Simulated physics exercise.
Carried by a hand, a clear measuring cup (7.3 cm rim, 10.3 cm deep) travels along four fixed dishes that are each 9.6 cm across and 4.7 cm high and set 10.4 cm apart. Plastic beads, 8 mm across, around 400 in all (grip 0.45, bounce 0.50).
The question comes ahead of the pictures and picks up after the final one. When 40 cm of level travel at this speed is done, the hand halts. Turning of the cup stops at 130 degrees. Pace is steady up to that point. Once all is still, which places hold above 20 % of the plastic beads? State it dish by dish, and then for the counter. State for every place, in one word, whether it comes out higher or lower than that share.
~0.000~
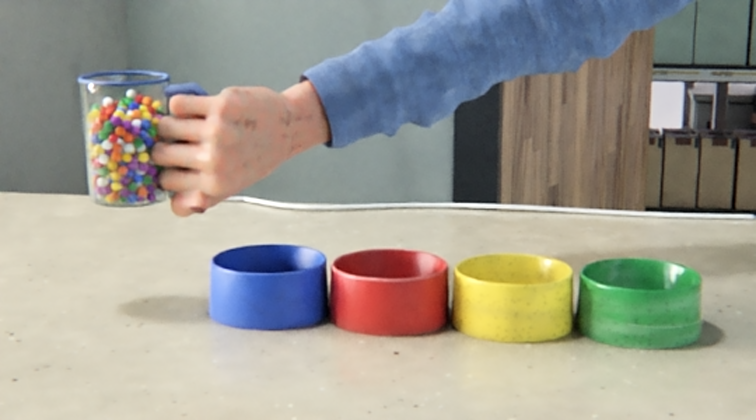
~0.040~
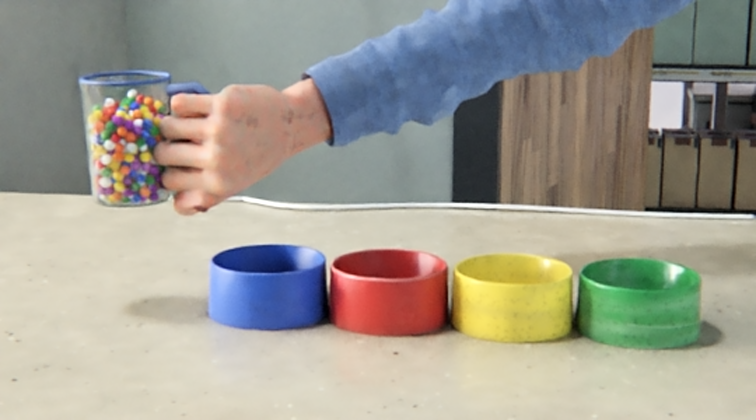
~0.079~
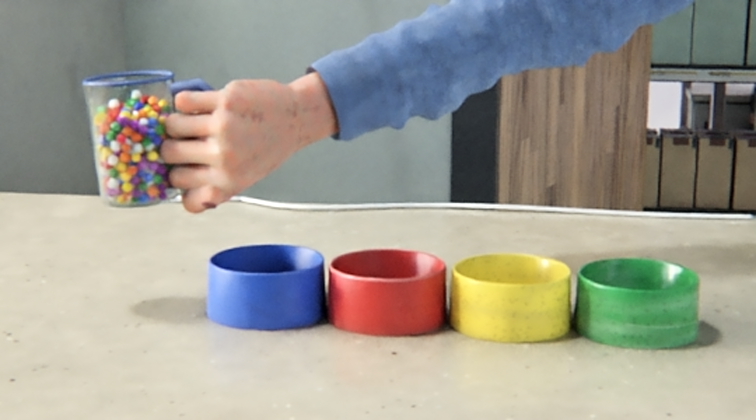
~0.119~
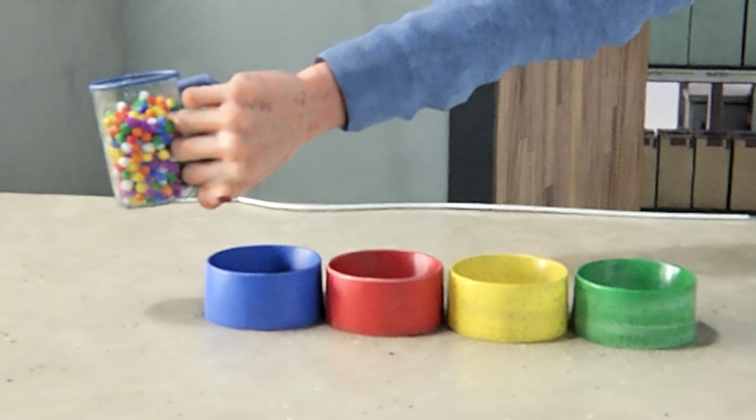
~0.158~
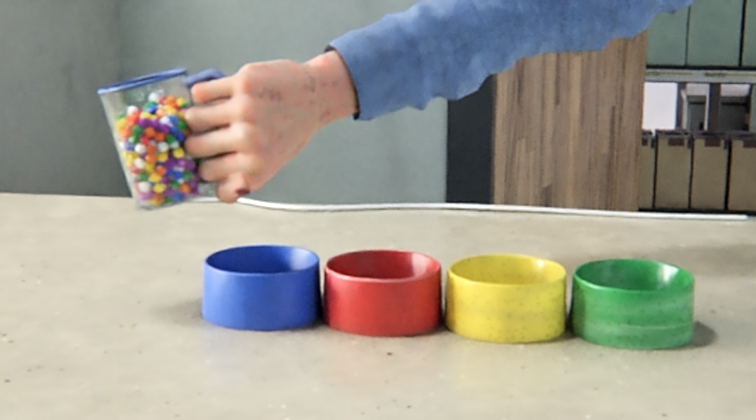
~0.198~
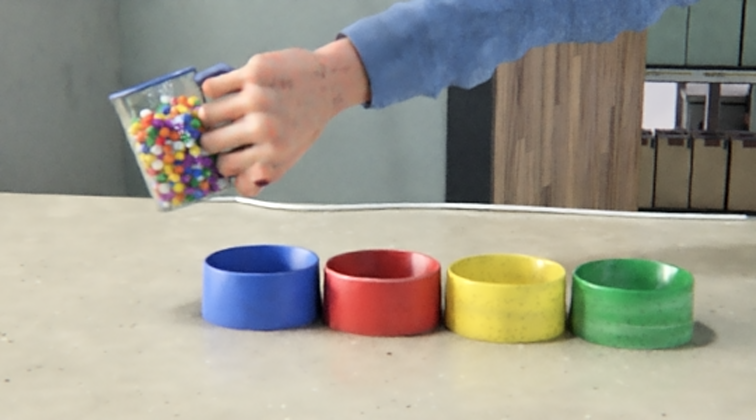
Red: Higher, blue: Lower, green: Lower, yellow: Higher, counter: Lower.
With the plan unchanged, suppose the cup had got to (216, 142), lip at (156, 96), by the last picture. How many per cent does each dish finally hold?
Red 0, blue 0, green 0, yellow 100.
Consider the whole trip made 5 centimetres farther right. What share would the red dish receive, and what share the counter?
After the change, red takes 10 while the counter takes 10.
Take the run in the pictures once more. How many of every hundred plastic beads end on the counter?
I'd put it near 10 per cent.
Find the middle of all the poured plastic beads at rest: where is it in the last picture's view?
Roughly pixel (477, 304).
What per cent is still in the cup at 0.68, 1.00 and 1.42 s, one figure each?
About 100, 55, 0.
Then, at 0.68 s, tilt 86 degrees; cup holds 100 %.
After 1.00 s, tilt 128 degrees; cup holds 55 %, red 30 %, yellow 5 %.
After 1.42 s, tilt 130 degrees; cup holds 0 %, red 30 %, yellow 60 %.
At rest (1.8 s), red 30 %, blue 0 %, green 0 %, yellow 60 %, counter 10 %.
